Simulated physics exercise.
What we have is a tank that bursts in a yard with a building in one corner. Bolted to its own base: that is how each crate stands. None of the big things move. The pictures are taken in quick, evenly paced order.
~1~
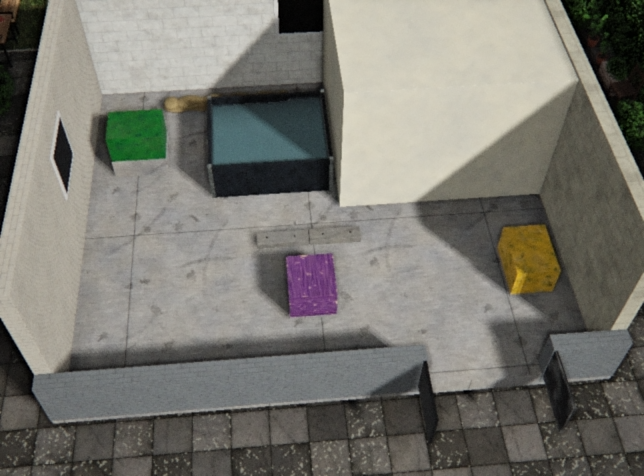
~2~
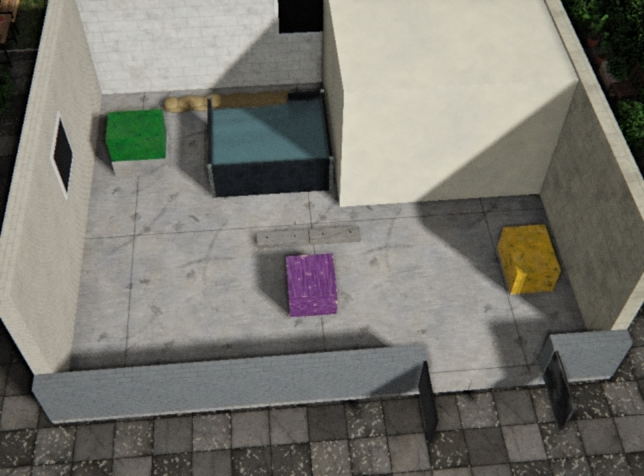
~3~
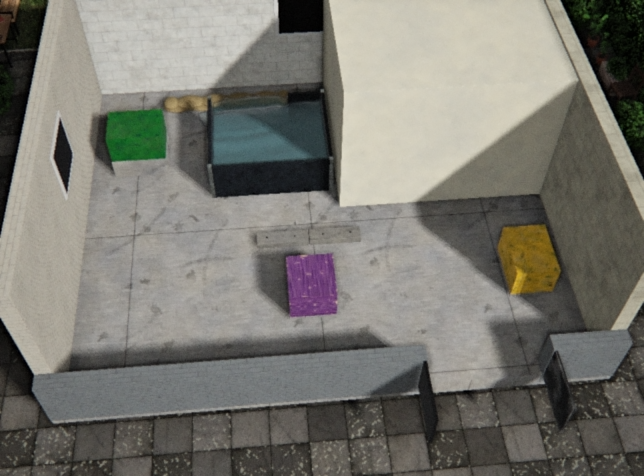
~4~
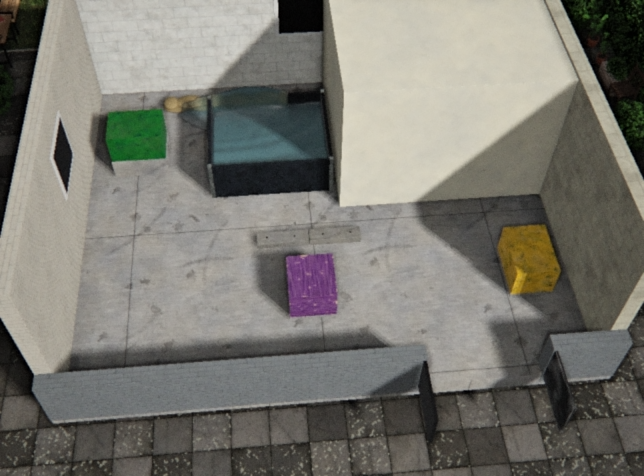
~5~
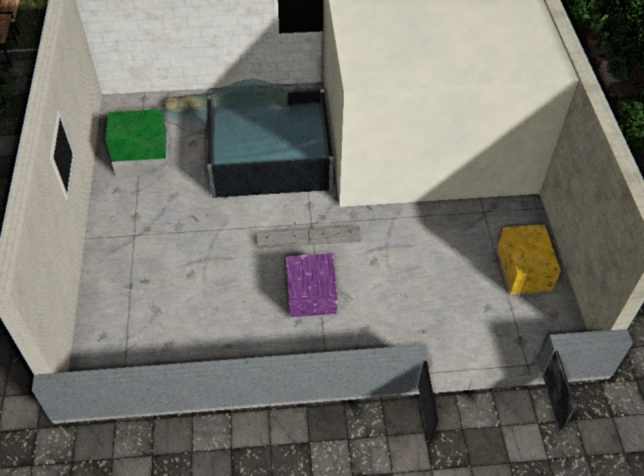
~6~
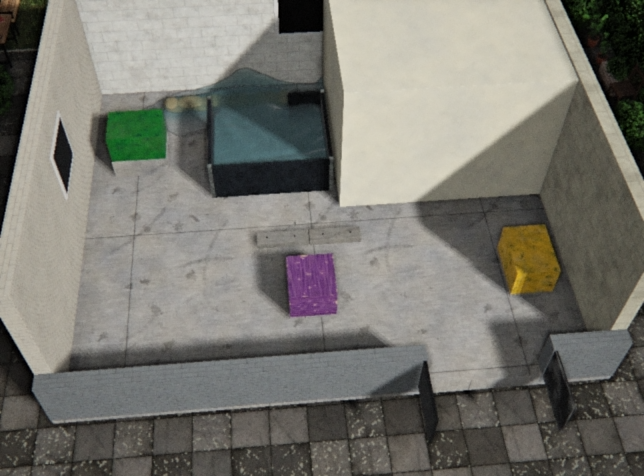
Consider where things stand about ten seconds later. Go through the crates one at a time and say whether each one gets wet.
In order: Yellow crate: A dry one; purple crate: A wet one; green crate: A dry one.
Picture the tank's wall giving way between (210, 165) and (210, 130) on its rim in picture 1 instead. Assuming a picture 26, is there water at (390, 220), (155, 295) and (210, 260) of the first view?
First: Spared by the leak. Second: Reached by the flood. Third: Spared by the leak.
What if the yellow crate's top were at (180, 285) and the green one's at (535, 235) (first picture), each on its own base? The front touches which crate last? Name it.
My guess is the green crate.
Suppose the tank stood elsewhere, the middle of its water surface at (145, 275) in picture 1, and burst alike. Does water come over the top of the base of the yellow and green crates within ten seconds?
Yellow: Overtopped; green: Overtopped.
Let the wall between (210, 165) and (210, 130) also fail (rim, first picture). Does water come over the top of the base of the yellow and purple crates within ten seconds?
As I see it, the yellow crate gets reached, and the purple crate gets reached.
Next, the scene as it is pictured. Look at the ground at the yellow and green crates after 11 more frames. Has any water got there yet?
Checking each: Yellow crate negative; green crate affirmative.
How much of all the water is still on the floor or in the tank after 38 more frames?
My estimate is some 100 percent.
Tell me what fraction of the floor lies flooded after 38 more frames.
That works out to some 55 in a hundred.
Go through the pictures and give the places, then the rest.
In the first frame, the tank at (269, 131) is whole and still.
In the second frame, the front is at a hidden place, out from the gap on the tank's far side.
In the third frame, water pours out on the tank's far side and has run to (204, 113).
In the fourth frame, the front is at (182, 115), out from the gap on the tank's far side.
In the fifth frame, water pours out on the tank's far side and has run to a hidden place.
In the sixth frame, water pours out on the tank's far side and has run to a hidden place.
A moment on, water covers 15 % of the floor; the yellow crate not reached, the purple crate not reached, the green crate water round its plinth.
Next, water covers 20 % of the floor; the yellow crate not reached, the purple crate not reached, the green crate water round its plinth.
Then, water covers 30 % of the floor; the yellow crate not reached, the purple crate water round its plinth, the green crate water round its plinth.
Later, water covers 55 % of the floor; the yellow crate not reached, the purple crate water round its plinth, the green crate water round its plinth.
In the end, water covers 75 % of the floor; the yellow crate stayed above the water, the purple crate was topped, the green crate stayed above the water.
